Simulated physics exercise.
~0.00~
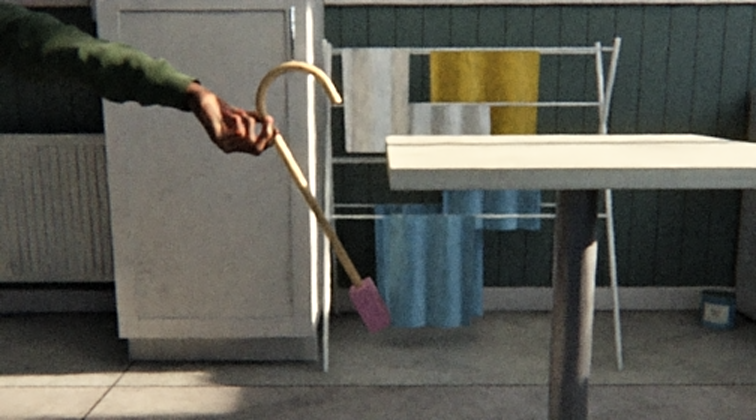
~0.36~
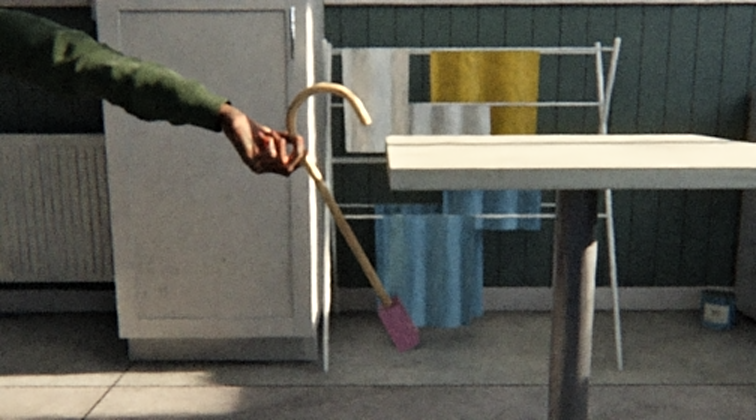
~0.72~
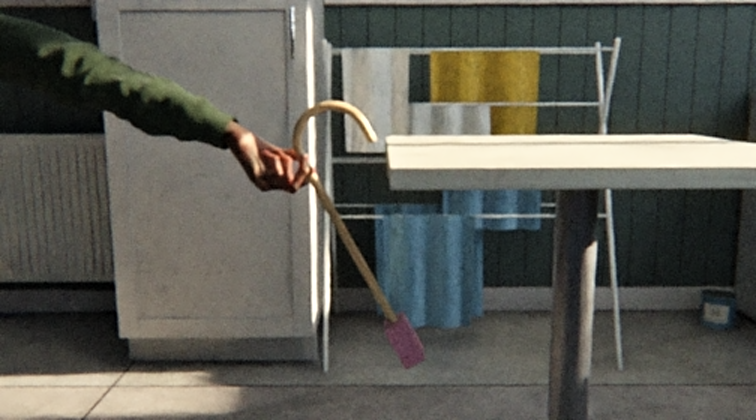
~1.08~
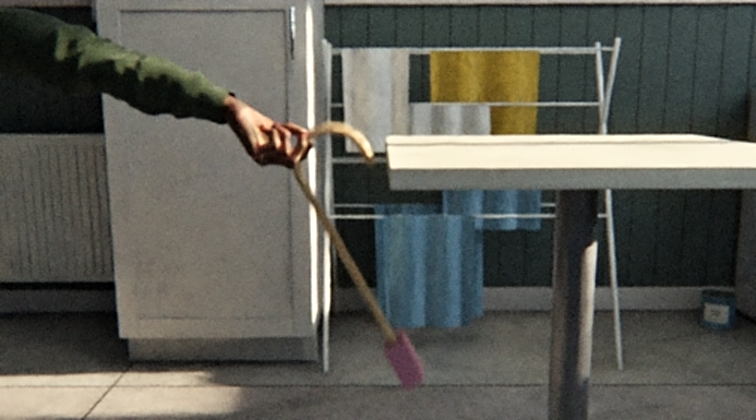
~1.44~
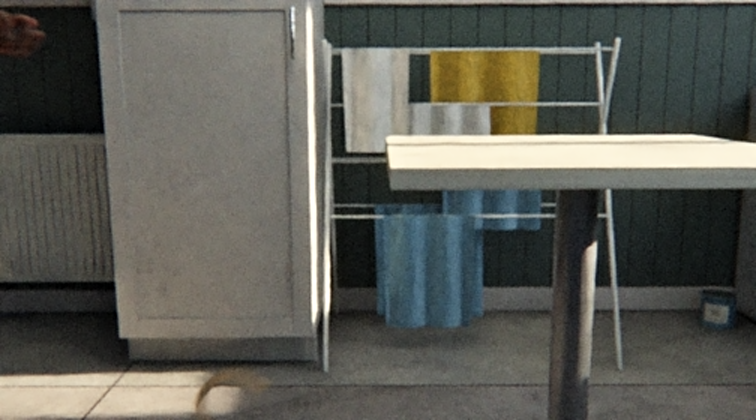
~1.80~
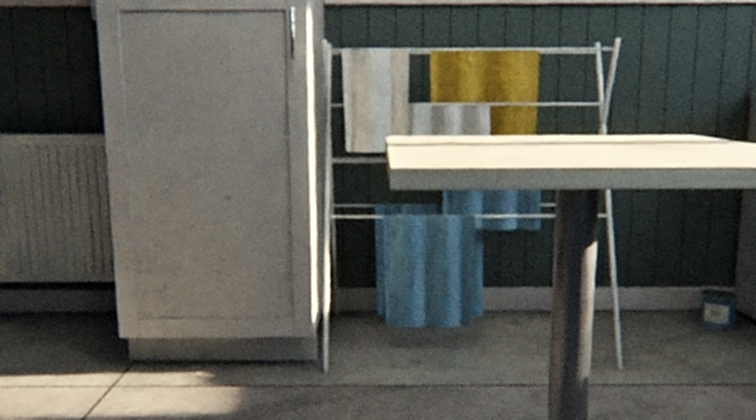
A hand holds a hooked pink brush by a table edge, releases it, and it falls.
